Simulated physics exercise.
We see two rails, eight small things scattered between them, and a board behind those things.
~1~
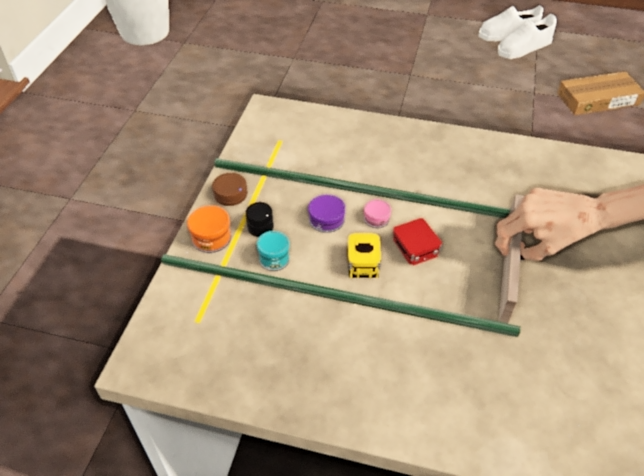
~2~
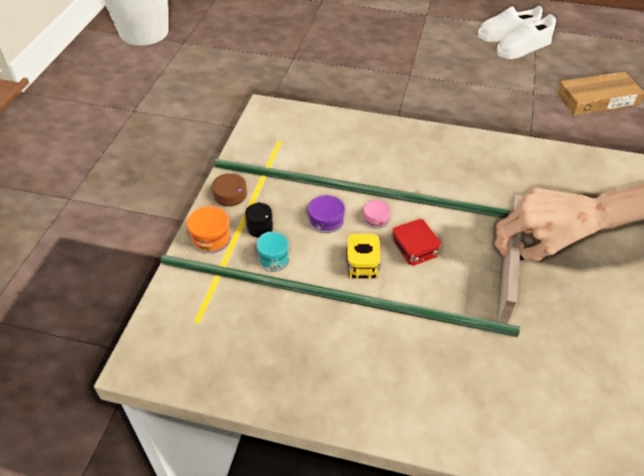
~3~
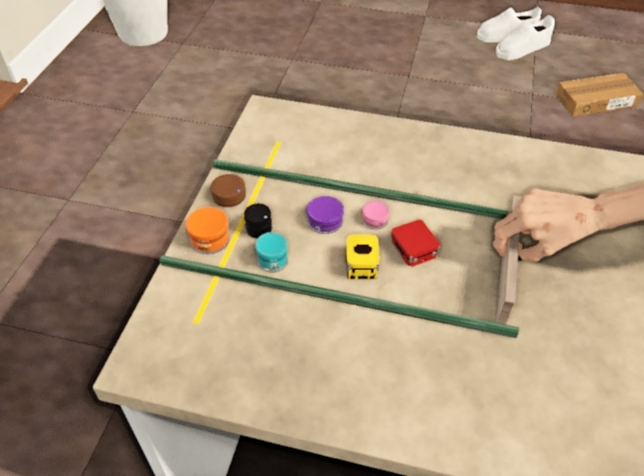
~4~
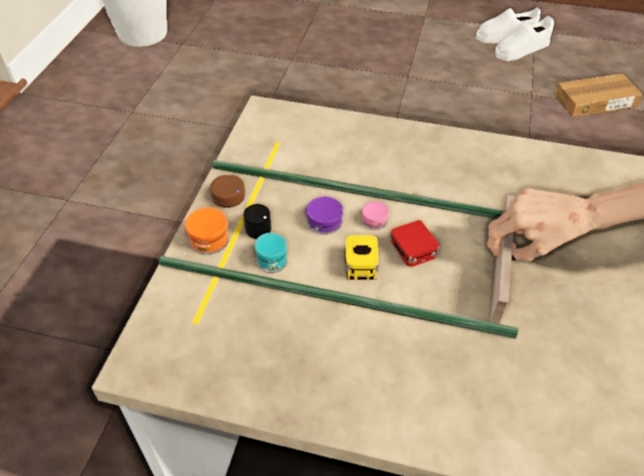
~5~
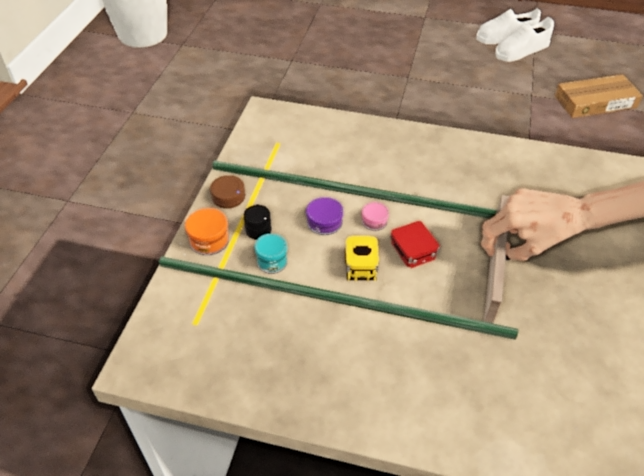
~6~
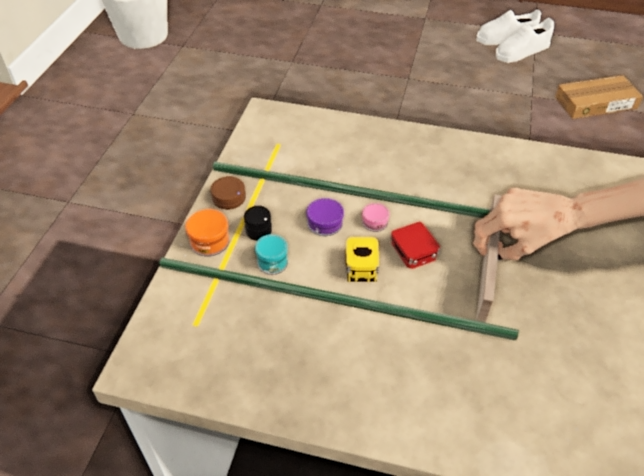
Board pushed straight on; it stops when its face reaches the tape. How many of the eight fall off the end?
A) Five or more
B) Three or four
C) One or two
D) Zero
(C) One or two.
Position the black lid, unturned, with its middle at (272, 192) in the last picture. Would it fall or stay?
It remains.
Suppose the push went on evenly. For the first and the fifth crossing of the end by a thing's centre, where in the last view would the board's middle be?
First roughly (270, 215), later roughly (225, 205).
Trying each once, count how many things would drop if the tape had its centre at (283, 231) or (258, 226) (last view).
Tallies in order: 0 and 1.
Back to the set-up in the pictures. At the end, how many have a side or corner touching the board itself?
My count gives 3.
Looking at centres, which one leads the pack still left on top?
Nearest at the end: The purple tin.
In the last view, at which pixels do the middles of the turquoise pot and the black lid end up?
In the last picture the turquoise pot sits at (187, 247) while the black lid sits at (197, 209).
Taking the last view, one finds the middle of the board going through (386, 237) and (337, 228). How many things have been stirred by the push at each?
Tally: First 3; then 4.
A little later, none off yet; brown lid at rest near (228, 193); orange pot at rest near (208, 233); black lid at rest near (258, 223).
Next, none off yet; brown lid shifted a little near (213, 187); orange pot moving near (205, 233); black lid shifted about its own width near (234, 219).
When it is over, the number that fall off is one or two; down, orange pot and brown lid.
